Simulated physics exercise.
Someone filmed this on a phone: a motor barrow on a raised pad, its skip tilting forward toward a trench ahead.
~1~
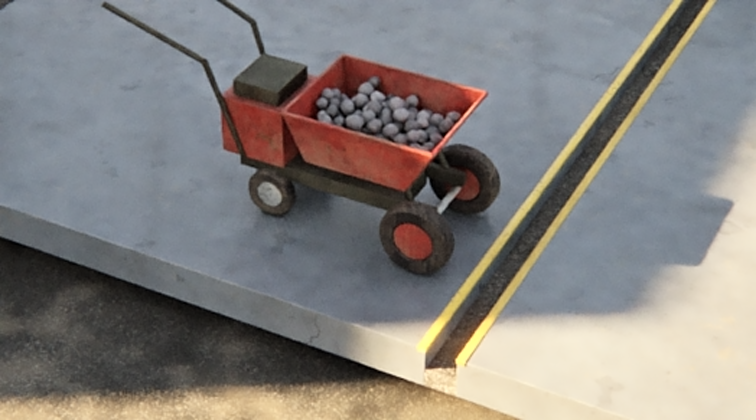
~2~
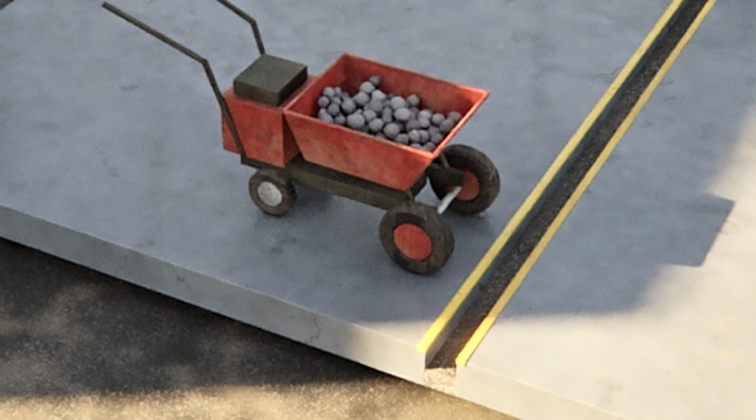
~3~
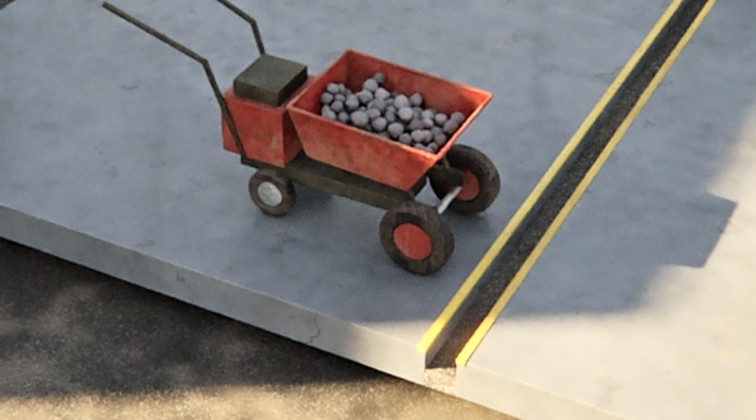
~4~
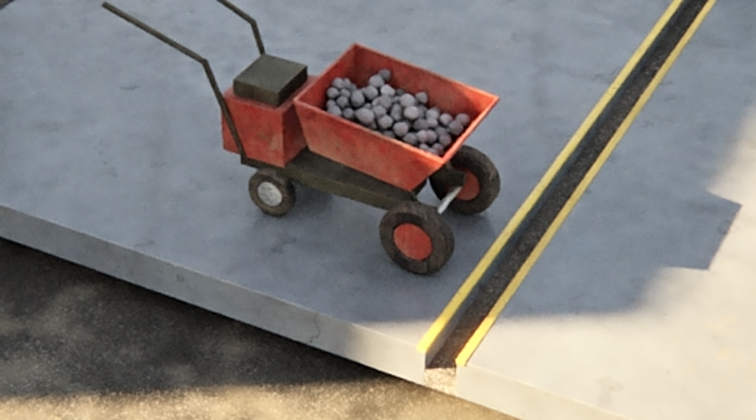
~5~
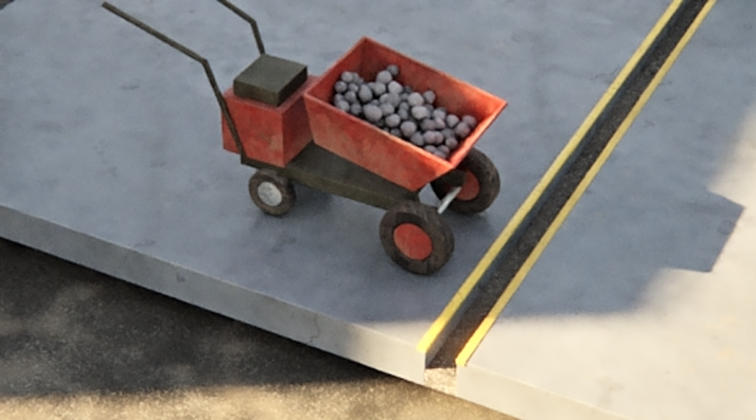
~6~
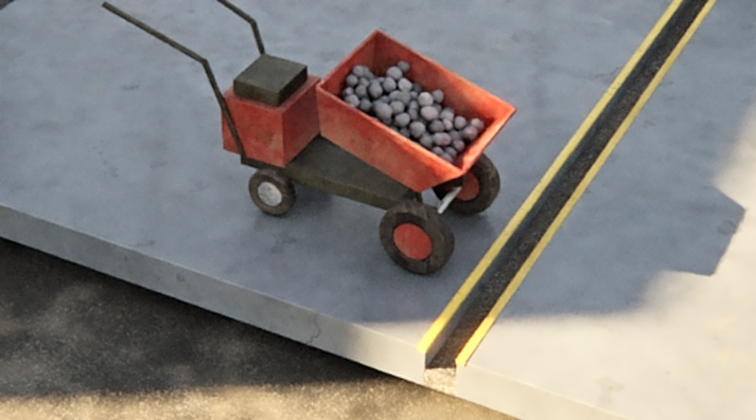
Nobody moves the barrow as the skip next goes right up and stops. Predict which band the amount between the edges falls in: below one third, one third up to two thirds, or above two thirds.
I reckon it's the low case, with the trench getting short of one-third.
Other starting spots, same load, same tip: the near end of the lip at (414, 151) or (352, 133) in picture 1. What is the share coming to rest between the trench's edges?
First spot: About 10 percent; second spot: About 40 percent.
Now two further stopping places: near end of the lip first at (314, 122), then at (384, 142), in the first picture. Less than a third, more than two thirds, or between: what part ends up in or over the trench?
For the first position, less than a third; for the second, the middle third.
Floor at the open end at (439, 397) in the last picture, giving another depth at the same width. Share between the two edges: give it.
It works out to some 0 per cent.
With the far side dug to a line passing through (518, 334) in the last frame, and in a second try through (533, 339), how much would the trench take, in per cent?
Result, try 1: 40 in a hundred; try 2: 70 in a hundred.
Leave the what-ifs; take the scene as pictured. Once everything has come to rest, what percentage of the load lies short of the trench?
Around 0 per cent.
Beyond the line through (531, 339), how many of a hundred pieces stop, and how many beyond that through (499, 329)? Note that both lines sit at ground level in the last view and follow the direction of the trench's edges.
40 % and 70 %.
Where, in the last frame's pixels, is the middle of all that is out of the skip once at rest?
Resting centre, last picture - approx. (576, 269).
Soon, skip tipped steeply; all in the skip.
A while on, skip tipped right over; most in the skip; a small part beyond it; a stray few falling.
Towards the end, skip tipped right over; about a quarter in the skip; about two thirds beyond it.
Finally, skip tipped right over; about a quarter in the skip; a stray few in or heaped over the trench; most beyond it.
